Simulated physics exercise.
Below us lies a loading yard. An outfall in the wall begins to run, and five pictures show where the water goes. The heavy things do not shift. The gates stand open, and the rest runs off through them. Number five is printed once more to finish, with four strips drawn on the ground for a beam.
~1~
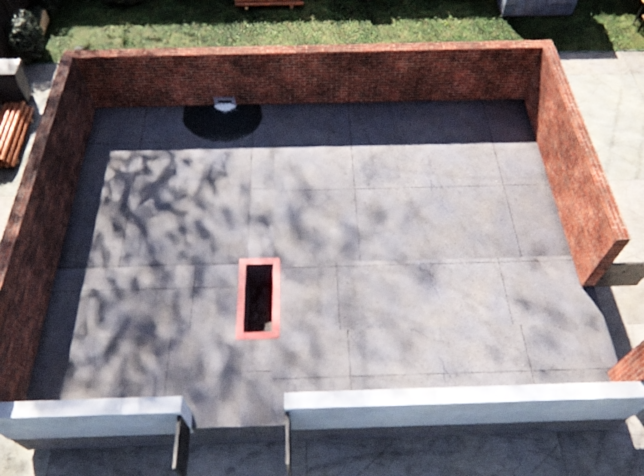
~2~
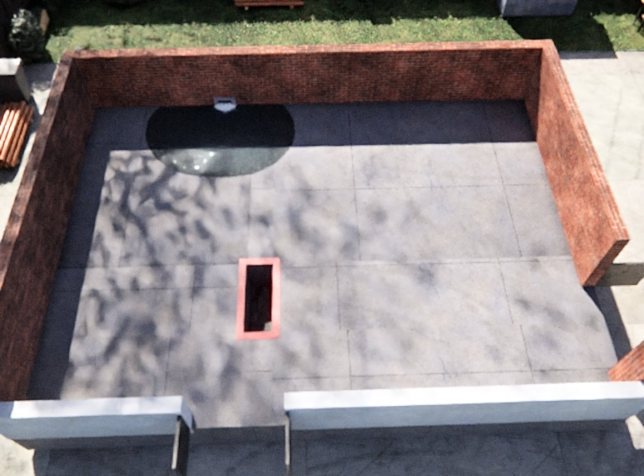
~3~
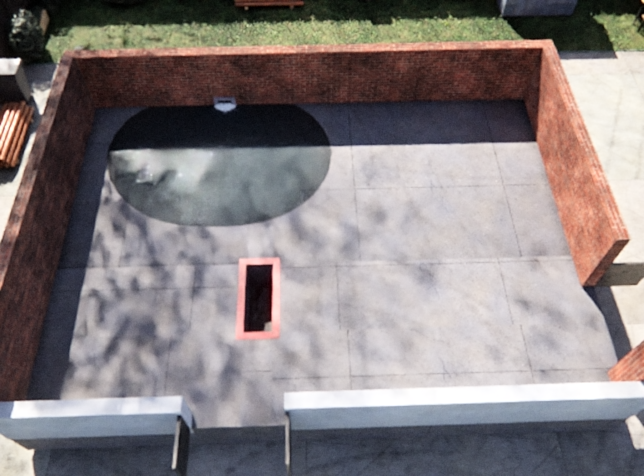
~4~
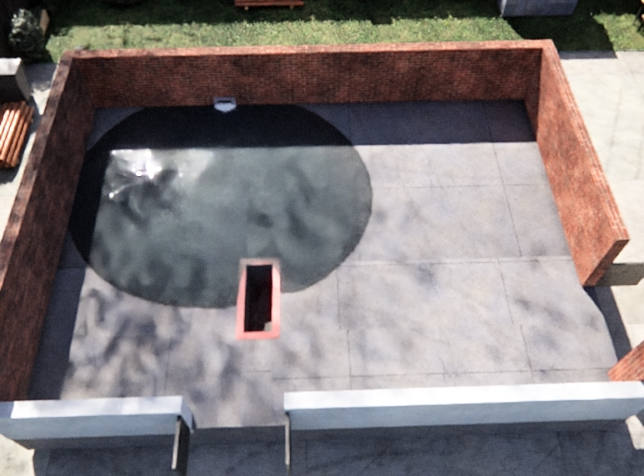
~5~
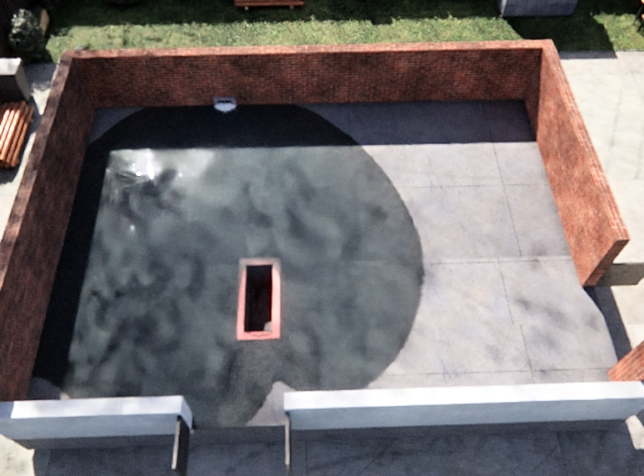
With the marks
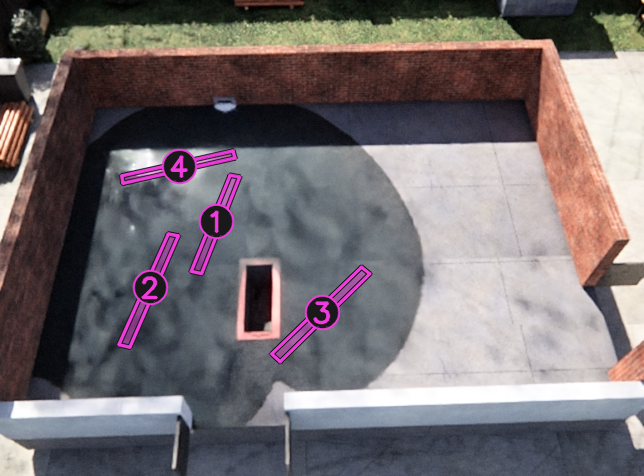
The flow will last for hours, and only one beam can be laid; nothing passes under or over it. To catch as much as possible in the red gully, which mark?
3.
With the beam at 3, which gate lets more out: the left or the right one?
More leaves on the left.
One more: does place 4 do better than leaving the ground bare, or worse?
Worse.
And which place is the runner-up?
That would be 2.
In magenta, 1 from (196, 272) to (234, 176); 2 from (124, 345) to (173, 234); 3 from (275, 357) to (365, 270); 4 from (122, 179) to (233, 154).
If 1 is chosen, about 14 % of the stream goes into the red gully, about 81 % out by the gates.
If 2 is chosen, about 22 % of the stream goes into the red gully, about 73 % out by the gates.
If 3 is chosen, about 33 % of the stream goes into the red gully, about 61 % out by the gates.
If 4 is chosen, about 14 % of the stream goes into the red gully, about 81 % out by the gates.
